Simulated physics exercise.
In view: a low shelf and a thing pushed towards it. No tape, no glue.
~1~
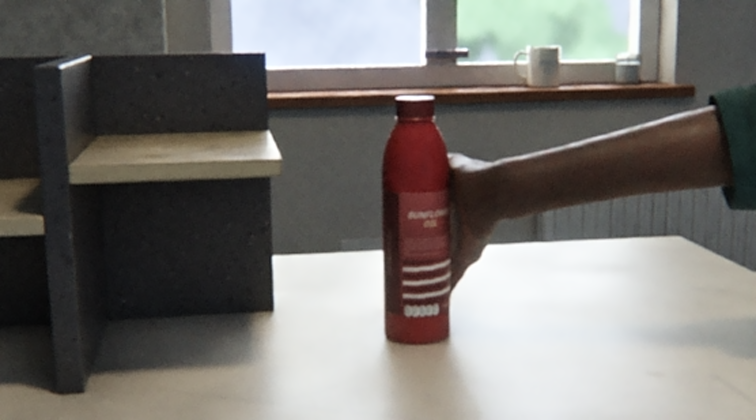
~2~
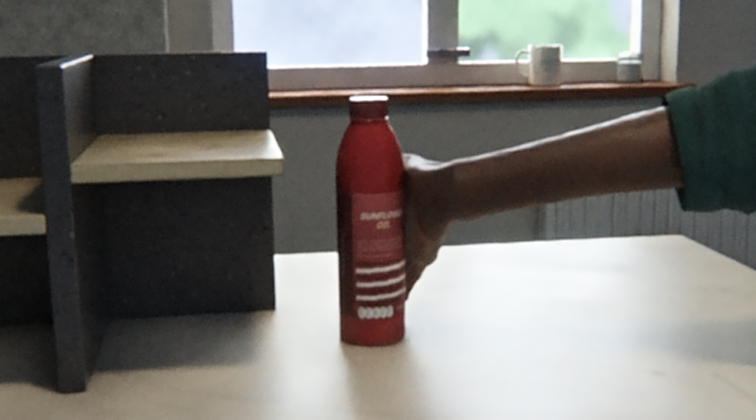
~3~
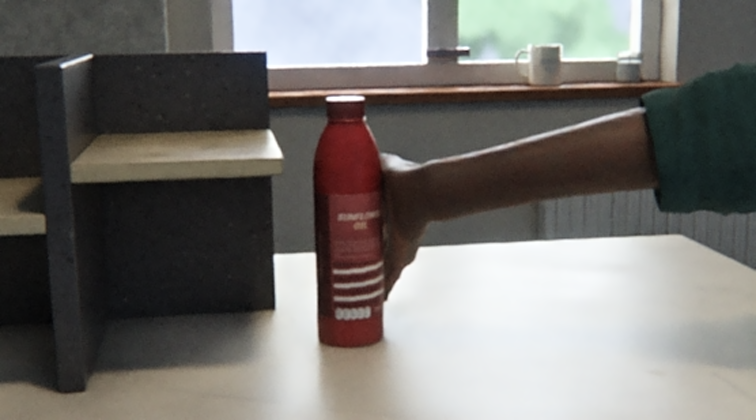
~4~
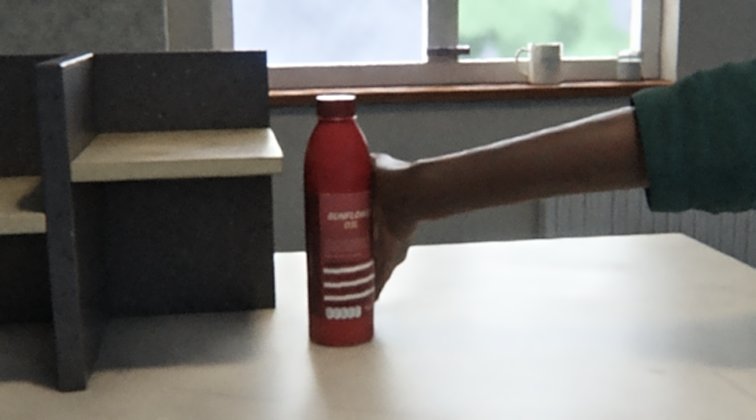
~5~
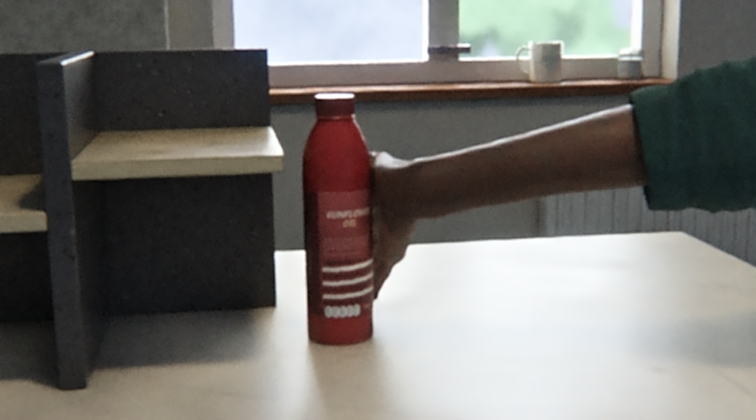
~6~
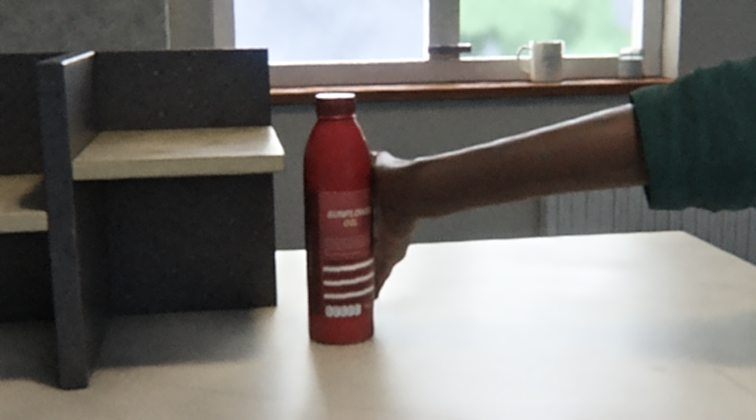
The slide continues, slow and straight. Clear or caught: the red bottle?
The red bottle is too tall.
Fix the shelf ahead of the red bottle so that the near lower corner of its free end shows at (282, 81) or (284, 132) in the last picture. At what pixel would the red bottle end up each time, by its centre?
Resting at (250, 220) and (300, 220).
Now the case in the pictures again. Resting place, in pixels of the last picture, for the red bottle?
Roughly at (305, 220).
Then, 0.22 s past the last view, red bottle sliding up to the opening near (327, 219).
Then, 0.30 s past the last view, red bottle sliding up to the opening near (312, 219).
Then, 0.58 s past the last view, red bottle stopped at the opening near (305, 219).
Finally, the red bottle stops at the shelf, near (305, 219).
